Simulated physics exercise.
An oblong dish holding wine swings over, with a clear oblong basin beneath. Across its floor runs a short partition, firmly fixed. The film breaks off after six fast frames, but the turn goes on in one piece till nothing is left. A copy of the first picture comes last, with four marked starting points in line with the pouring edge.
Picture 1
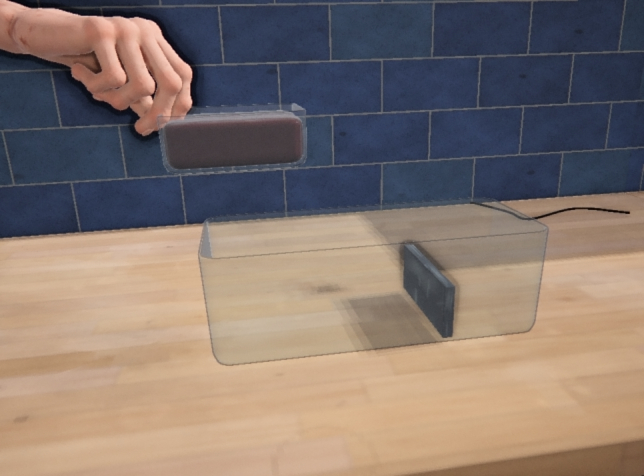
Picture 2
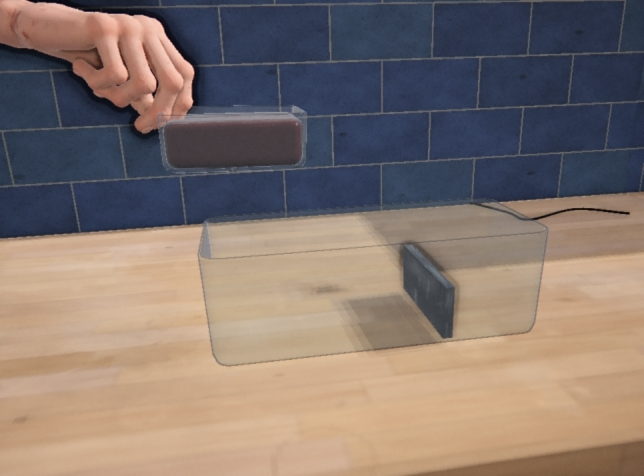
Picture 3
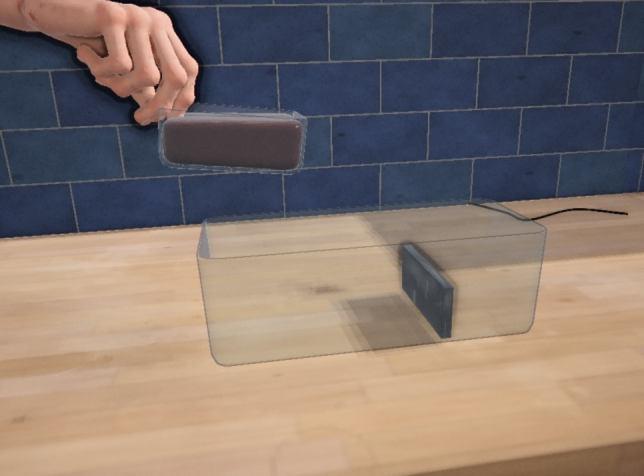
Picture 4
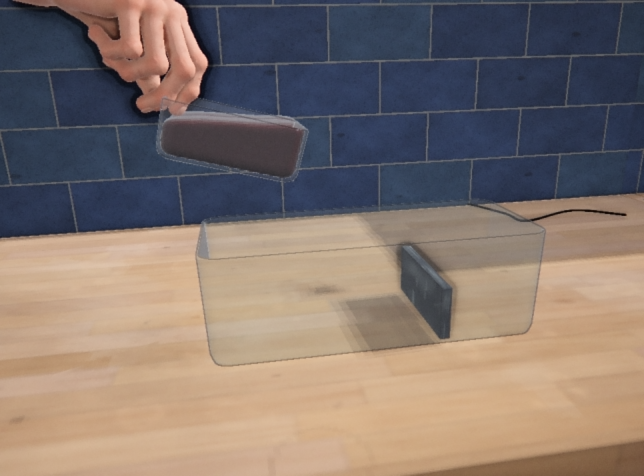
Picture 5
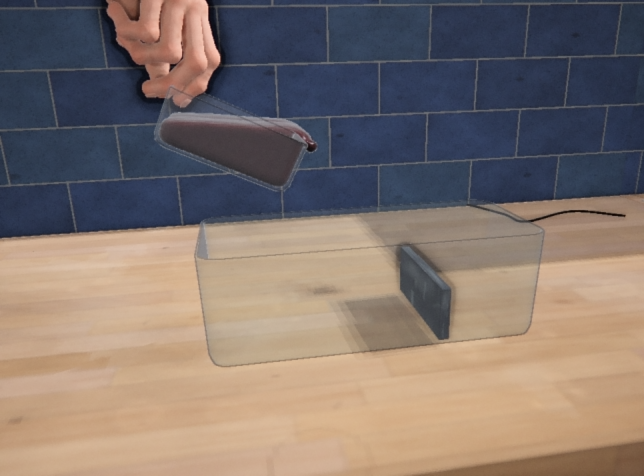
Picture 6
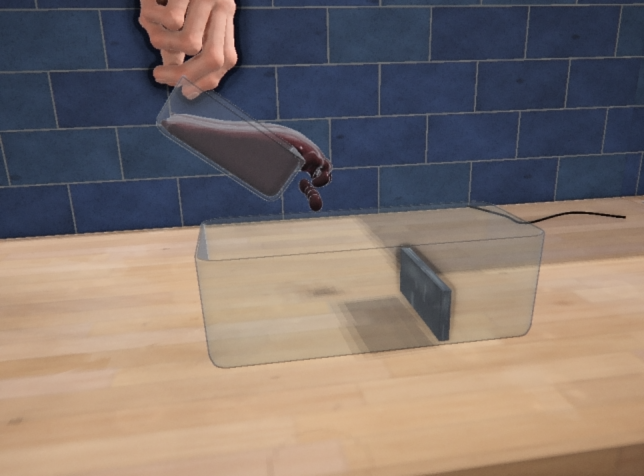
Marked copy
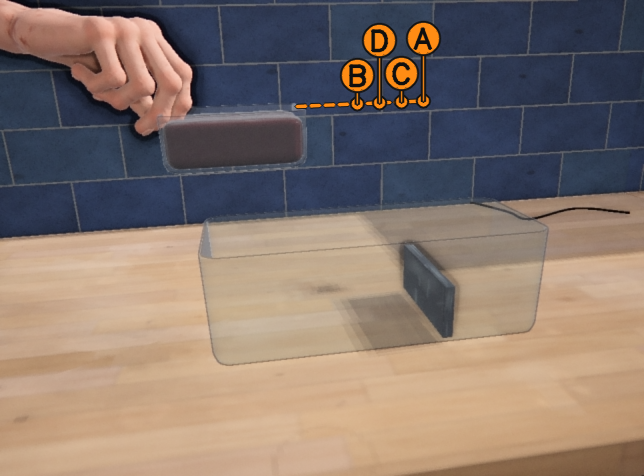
A hand above a clear oblong basin with a short partition tilted a dish of wine down to the right, slowly at first, then more steeply, and dark red liquid ran over its lip.
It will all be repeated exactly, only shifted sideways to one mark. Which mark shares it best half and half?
Best: D.
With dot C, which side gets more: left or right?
More ends on the right.
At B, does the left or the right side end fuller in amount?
The left side.
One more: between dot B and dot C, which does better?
That is dot C.
In orange, A at (423, 100); B at (357, 103); C at (401, 101); D at (379, 102).
Choosing A, about 16 % ends left of the wall and 81 % right of it; 3 % is lost outside.
Choosing B, about 85 % ends left of the wall and 9 % right of it; 6 % is lost outside.
Choosing C, about 28 % ends left of the wall and 70 % right of it.
Choosing D, about 47 % ends left of the wall and 51 % right of it; 3 % is lost outside.
